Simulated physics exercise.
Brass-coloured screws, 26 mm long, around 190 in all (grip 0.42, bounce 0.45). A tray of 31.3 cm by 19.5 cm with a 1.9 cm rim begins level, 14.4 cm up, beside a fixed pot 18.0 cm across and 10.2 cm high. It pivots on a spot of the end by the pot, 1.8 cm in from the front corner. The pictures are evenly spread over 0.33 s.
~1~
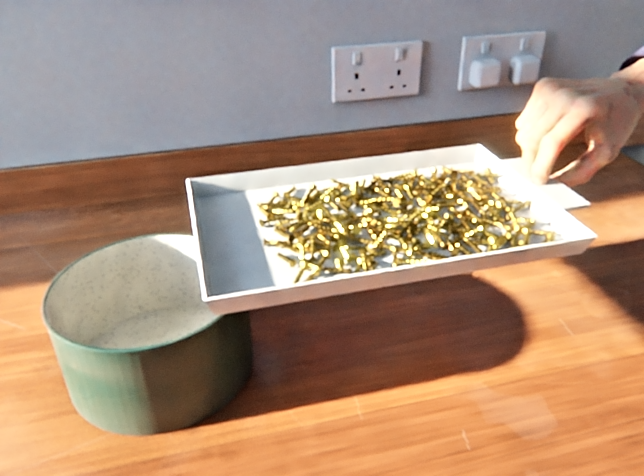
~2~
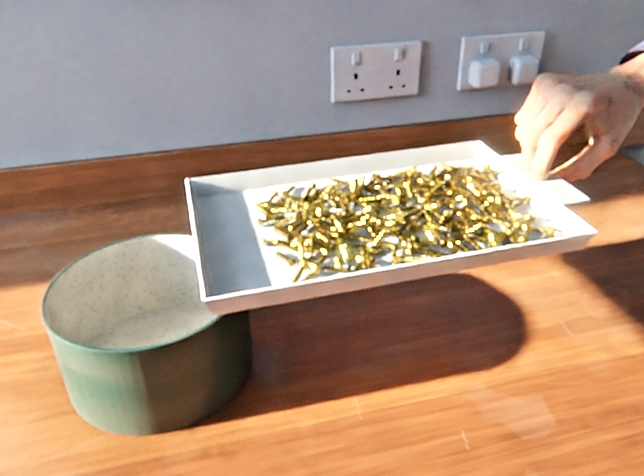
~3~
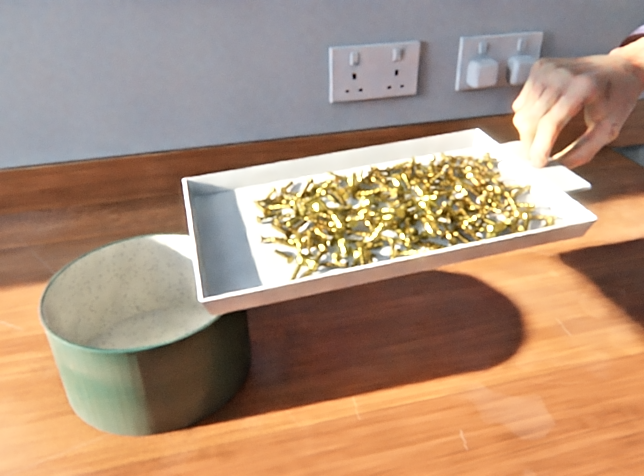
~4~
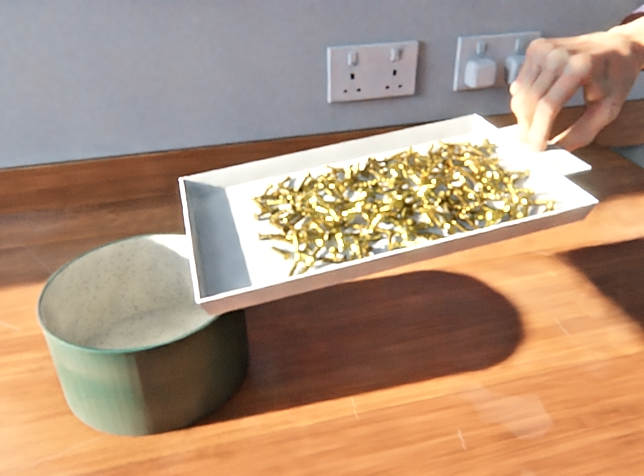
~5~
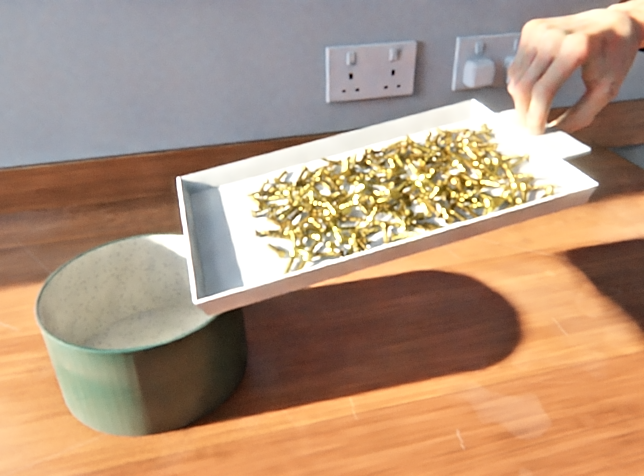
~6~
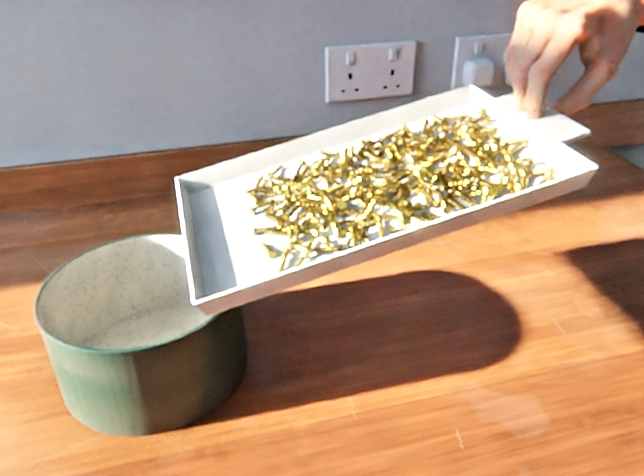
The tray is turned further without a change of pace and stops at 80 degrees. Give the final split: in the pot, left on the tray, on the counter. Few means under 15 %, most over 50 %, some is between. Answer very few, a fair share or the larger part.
In the pot: The larger part; left on the tray: Very few; on the counter: A fair share.
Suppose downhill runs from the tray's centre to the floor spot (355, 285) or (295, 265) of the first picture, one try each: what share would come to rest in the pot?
Some 0 and 10 per cent.
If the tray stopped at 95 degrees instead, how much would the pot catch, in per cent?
In that case some 75 per cent.
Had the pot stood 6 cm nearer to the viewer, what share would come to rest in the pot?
It would be near 85 per cent.
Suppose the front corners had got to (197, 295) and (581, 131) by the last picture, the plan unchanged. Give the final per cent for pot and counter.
Pot 80, counter 15.
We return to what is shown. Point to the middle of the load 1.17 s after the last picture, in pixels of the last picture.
Around (188, 232).
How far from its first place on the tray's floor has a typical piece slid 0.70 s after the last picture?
Some 15 cm.
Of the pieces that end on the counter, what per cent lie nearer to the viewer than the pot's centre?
Roughly 100 per cent.
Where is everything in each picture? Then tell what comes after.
The first picture shows tray tilt 0 degrees, front corners at (212, 294) and (586, 233); middle of the pieces at (389, 219); pot at (147, 284).
The second picture shows tray tilt 1 degrees, front corners at (211, 294) and (586, 229); middle of the pieces at (388, 217).
The third picture shows tray tilt 3 degrees, front corners at (208, 294) and (587, 216), lowest corner left front; middle of the pieces at (387, 210).
The fourth picture shows tray tilt 6 degrees, front corners at (205, 295) and (587, 199), lowest corner left front; middle of the pieces at (384, 202).
The fifth picture shows tray tilt 9 degrees, front corners at (202, 295) and (586, 183), lowest corner left front; middle of the pieces at (382, 193).
The sixth picture shows tray tilt 12 degrees, front corners at (200, 296) and (586, 166), lowest corner left front; middle of the pieces at (380, 184); pot at (140, 284).
Then, 0.70 s after the last picture, tilt 44 degrees; the tray holds 100 %, the pot 0 %.
Then, 1.17 s after the last picture, tilt 65 degrees; the tray holds 90 %, the pot 5 %.
Then, 1.70 s after the last picture, tilt 80 degrees; the tray holds 20 %, the pot 60 %.
In the end, pot 70 %, tray 5 %, counter 25 %.
